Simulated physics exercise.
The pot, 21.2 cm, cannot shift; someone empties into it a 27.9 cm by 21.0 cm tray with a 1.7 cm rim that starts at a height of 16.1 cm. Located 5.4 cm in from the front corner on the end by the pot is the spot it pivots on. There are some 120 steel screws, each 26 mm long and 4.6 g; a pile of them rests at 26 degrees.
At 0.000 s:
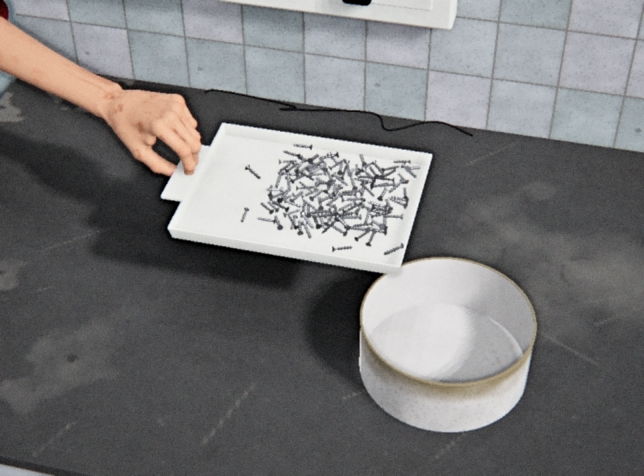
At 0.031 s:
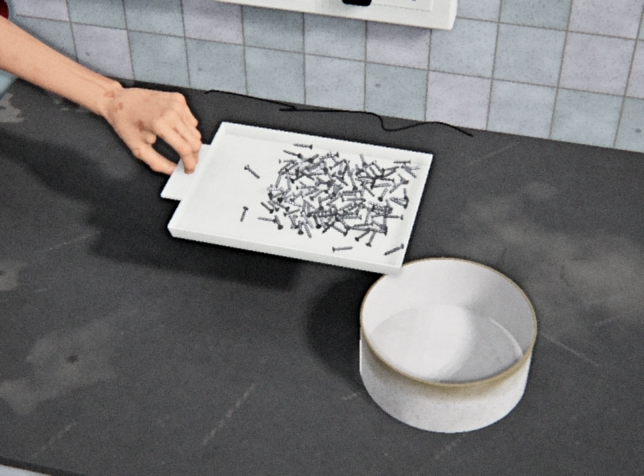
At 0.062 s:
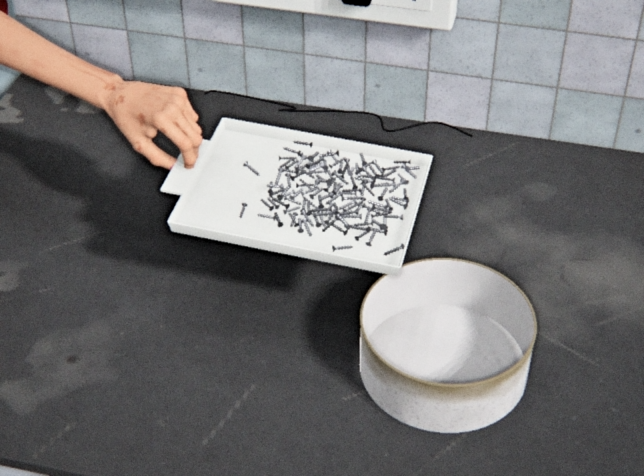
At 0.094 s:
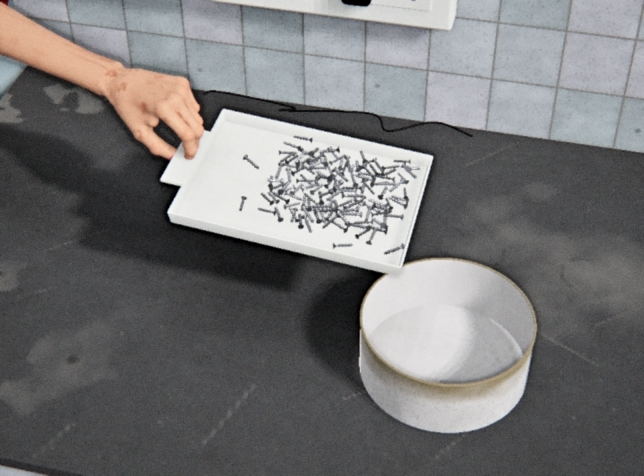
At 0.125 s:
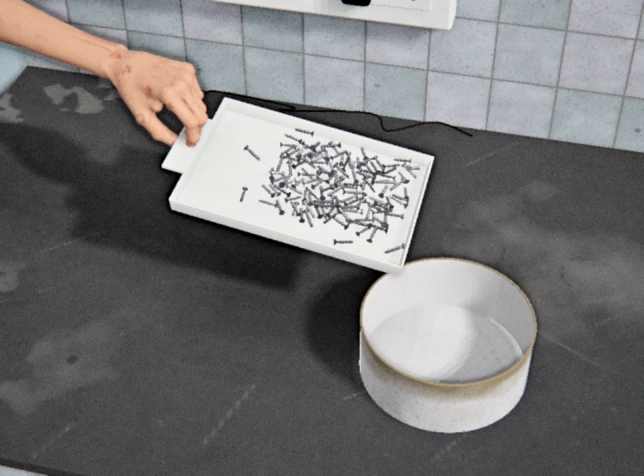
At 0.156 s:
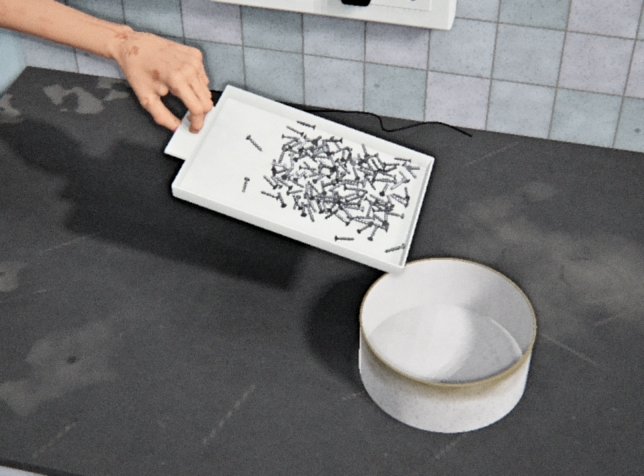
At first, a hand at the left holds a white tray scattered with small dark screws almost level beside a round, empty pale pot on a dark counter. The hand then raises the tray's left end, slowly and then faster, tilting it toward the pot while the screws barely shift.
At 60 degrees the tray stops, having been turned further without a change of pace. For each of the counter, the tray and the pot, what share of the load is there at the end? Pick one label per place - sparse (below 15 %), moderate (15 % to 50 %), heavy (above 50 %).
Counter: Moderate; left on the tray: Moderate; pot: Moderate.
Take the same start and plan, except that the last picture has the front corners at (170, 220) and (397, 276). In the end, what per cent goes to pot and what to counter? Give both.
Per cent by place - pot 45, counter 20.
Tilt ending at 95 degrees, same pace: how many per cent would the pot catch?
I'd say close to 40 percent.
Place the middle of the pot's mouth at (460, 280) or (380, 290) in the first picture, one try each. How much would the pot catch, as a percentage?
About 55 and 15 per cent.
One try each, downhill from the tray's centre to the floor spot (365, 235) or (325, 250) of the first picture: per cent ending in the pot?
About 65 per cent on the first try and 45 per cent on the second.
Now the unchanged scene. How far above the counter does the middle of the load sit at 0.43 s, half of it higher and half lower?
Roughly 20 cm.
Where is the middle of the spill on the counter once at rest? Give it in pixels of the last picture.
(456, 282), about.
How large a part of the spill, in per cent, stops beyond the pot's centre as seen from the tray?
50 per cent.
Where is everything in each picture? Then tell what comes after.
In the first picture, tray tilt 0 degrees, front corners at (172, 226) and (397, 264); middle of the pieces at (337, 190); pot at (448, 317).
In the second picture, tray tilt 1 degrees, front corners at (172, 225) and (398, 265); middle of the pieces at (338, 190).
In the third picture, tray tilt 2 degrees, front corners at (172, 220) and (398, 265); middle of the pieces at (338, 189).
In the fourth picture, tray tilt 5 degrees, front corners at (172, 211) and (398, 265), lowest corner right back; middle of the pieces at (338, 186).
In the fifth picture, tray tilt 10 degrees, front corners at (173, 198) and (400, 265), lowest corner right back; middle of the pieces at (340, 182).
In the sixth picture, tray tilt 14 degrees, front corners at (176, 185) and (401, 265), lowest corner right back; middle of the pieces at (341, 178); pot at (448, 318). Its pace works out near 150 degrees a second.
Then, at 0.32 s, tilt 39 degrees; the tray holds 100 %, the pot 0 %.
After 0.43 s, tilt 55 degrees; the tray holds 100 %, the pot 0 %.
Then, at 0.67 s, tilt 60 degrees; the tray holds 55 %, the pot 15 %.
In the end, at 1.9 s, counter 40 %, tray 35 %, pot 25 %.
